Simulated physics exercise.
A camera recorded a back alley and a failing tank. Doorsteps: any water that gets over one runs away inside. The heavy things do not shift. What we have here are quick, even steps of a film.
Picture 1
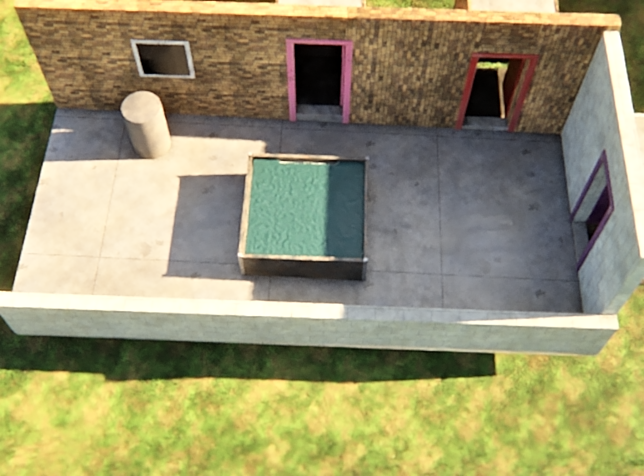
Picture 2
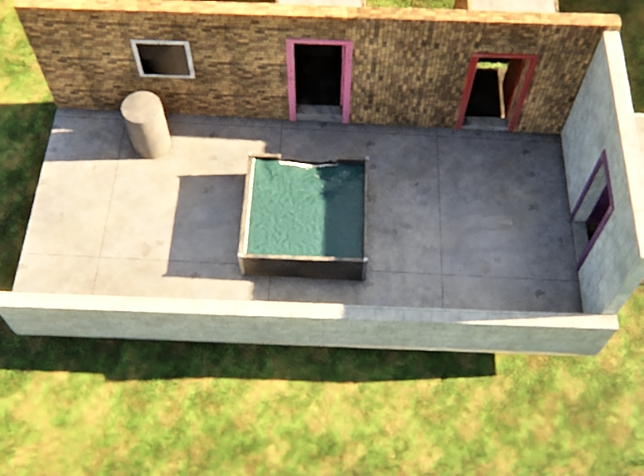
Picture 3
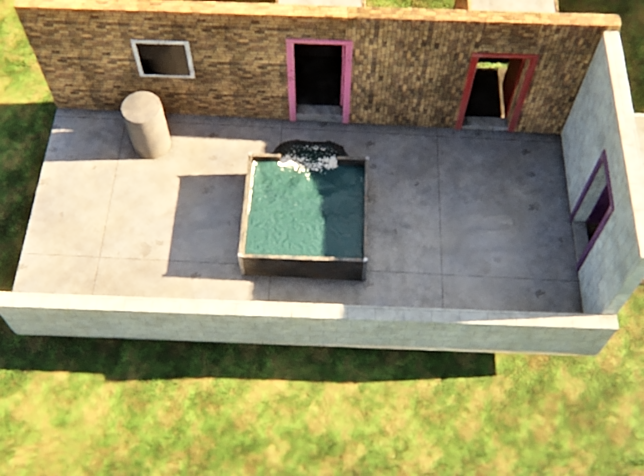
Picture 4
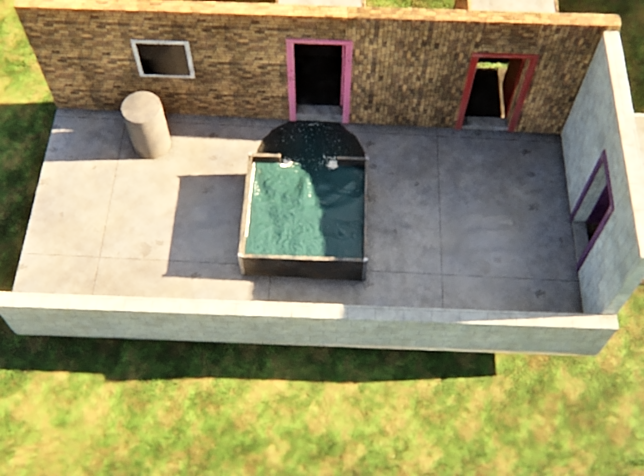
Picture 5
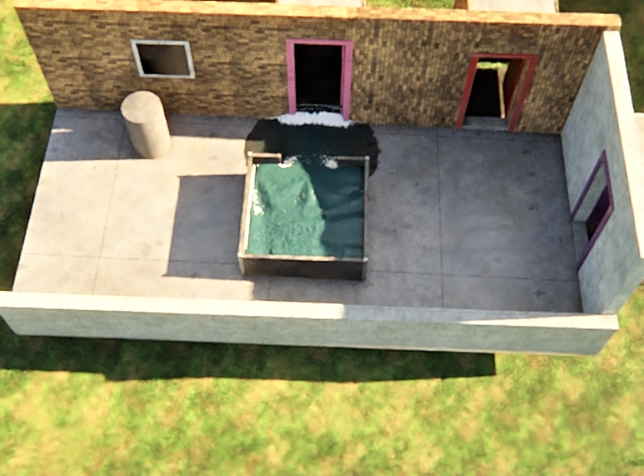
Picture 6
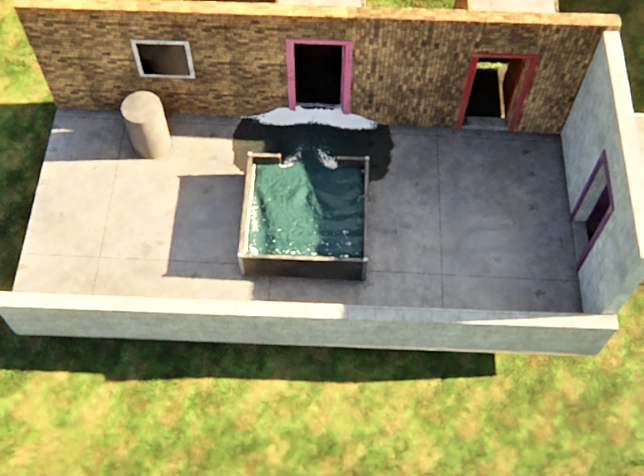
Water pours from a gap in the tank's far side and spreads along the brick wall.
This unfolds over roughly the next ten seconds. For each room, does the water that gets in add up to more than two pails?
The purple door is going to be swamped, the pink door is going to be swamped, the red door is going to stay within two buckets.
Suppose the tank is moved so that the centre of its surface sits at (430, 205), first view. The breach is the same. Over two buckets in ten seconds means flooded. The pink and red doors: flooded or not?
My take: The pink one stays within the limit, and the red one exceeds the limit.
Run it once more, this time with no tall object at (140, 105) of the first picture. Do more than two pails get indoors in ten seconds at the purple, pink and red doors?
Result - purple door overshoots, pink door overshoots, red door doesn't reach it.
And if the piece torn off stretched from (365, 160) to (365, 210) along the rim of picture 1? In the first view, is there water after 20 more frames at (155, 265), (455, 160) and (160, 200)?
The first spot is spared, the second swamped, the third spared.
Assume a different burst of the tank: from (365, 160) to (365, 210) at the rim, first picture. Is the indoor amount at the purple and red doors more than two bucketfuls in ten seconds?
Purple door: Exceeds it; red door: Exceeds it.
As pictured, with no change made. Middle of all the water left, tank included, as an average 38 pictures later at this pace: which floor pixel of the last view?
My guess is about (343, 209).
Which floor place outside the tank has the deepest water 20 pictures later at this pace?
Pointing at (321, 125).
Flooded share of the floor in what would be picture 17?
My estimate is near 30 per cent.
A moment on, water covers 10 % of the floor; the purple door not reached, the pink door far over two buckets in, the red door not reached.
Next, water covers 30 % of the floor; the purple door not reached, the pink door far over two buckets in, the red door wet at the sill, nothing in.
Then, water covers 50 % of the floor; the purple door wet at the sill, nothing in, the pink door far over two buckets in, the red door wet at the sill, nothing in.
Later, water covers 75 % of the floor; the purple door over two buckets in, the pink door far over two buckets in, the red door wet at the sill, nothing in.
In the end, water covers 85 % of the floor; the purple door over two buckets in, the pink door far over two buckets in, the red door wet at the sill, nothing in.
